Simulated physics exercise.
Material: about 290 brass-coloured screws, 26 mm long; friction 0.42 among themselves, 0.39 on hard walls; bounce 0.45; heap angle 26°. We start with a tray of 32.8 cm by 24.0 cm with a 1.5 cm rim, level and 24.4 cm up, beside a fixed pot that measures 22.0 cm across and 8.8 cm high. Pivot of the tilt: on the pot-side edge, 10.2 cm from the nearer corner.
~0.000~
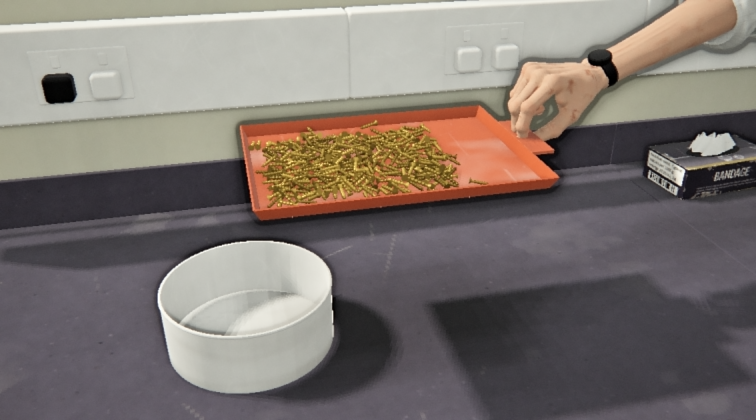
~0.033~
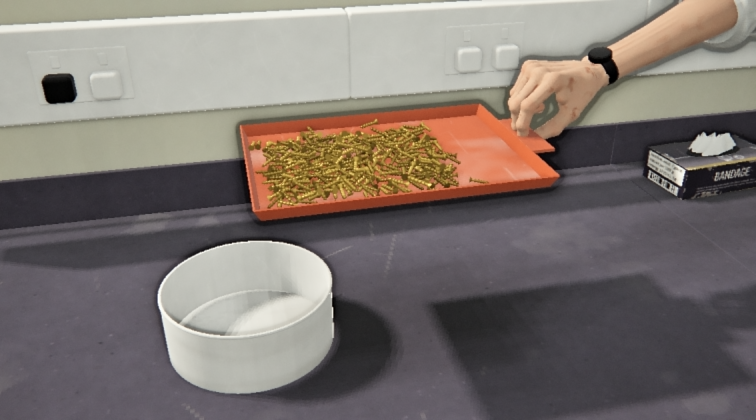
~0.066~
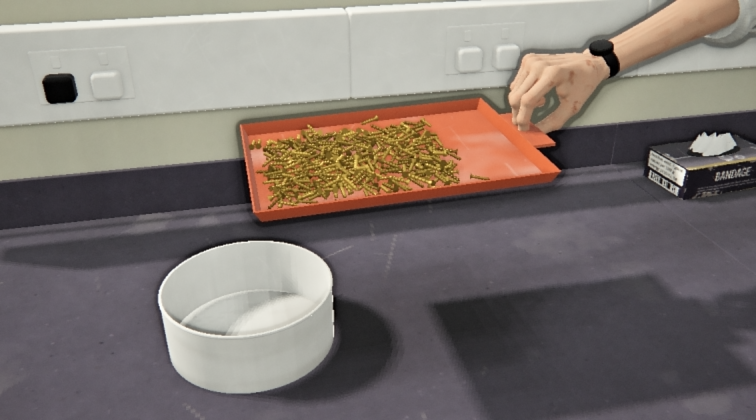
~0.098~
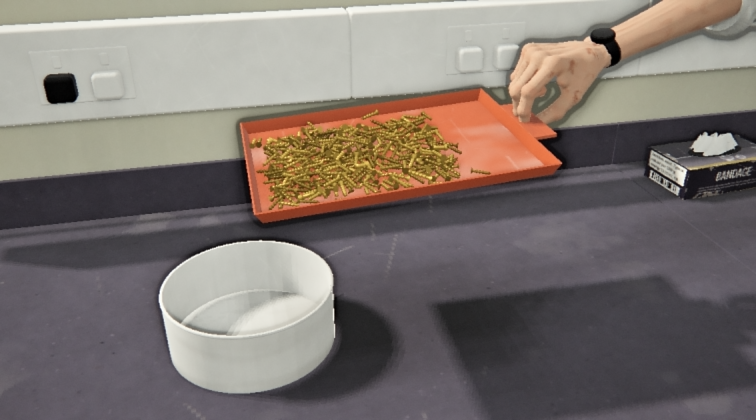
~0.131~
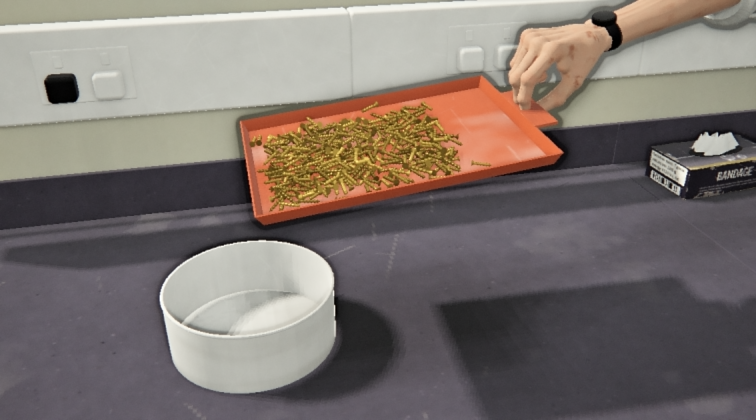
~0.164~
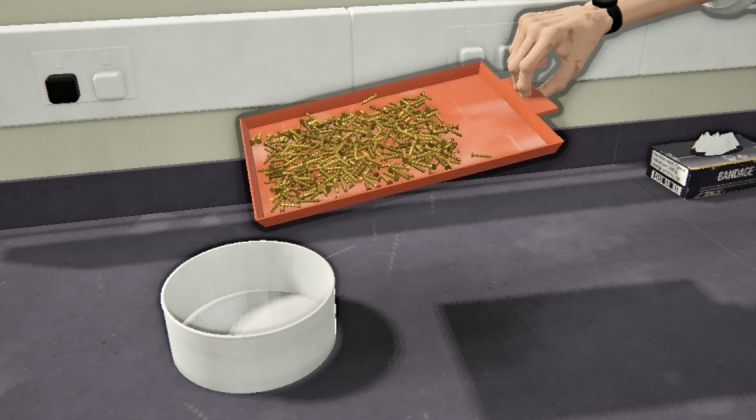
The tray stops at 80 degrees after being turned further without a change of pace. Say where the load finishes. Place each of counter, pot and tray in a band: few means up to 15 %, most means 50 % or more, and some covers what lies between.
Counter: Most; pot: Some; left on the tray: Few.
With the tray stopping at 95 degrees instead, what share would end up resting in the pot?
In that case some 35 per cent.
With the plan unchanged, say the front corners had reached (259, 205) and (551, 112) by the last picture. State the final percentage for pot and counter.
Pot 60 % / counter 40 %.
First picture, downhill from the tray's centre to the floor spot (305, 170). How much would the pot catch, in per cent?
65 %.
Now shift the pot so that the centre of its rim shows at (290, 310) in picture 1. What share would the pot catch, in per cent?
Estimate: ~ 60 %.
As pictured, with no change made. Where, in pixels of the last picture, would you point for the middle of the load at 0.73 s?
Approx. (252, 220).
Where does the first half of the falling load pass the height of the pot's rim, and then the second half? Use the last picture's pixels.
The first half passes near (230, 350) and the second half near (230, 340).
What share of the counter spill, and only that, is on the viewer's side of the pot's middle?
Near 100 in a hundred.
After 0.50 s, tilt 44 degrees; the tray holds 100 %, the pot 0 %.
After 0.73 s, tilt 68 degrees; the tray holds 55 %, the pot 0 %.
After 1.06 s, tilt 80 degrees; the tray holds 0 %, the pot 35 %.
By 1.9 s all is still; counter 65 %, pot 35 %, tray 0 %.
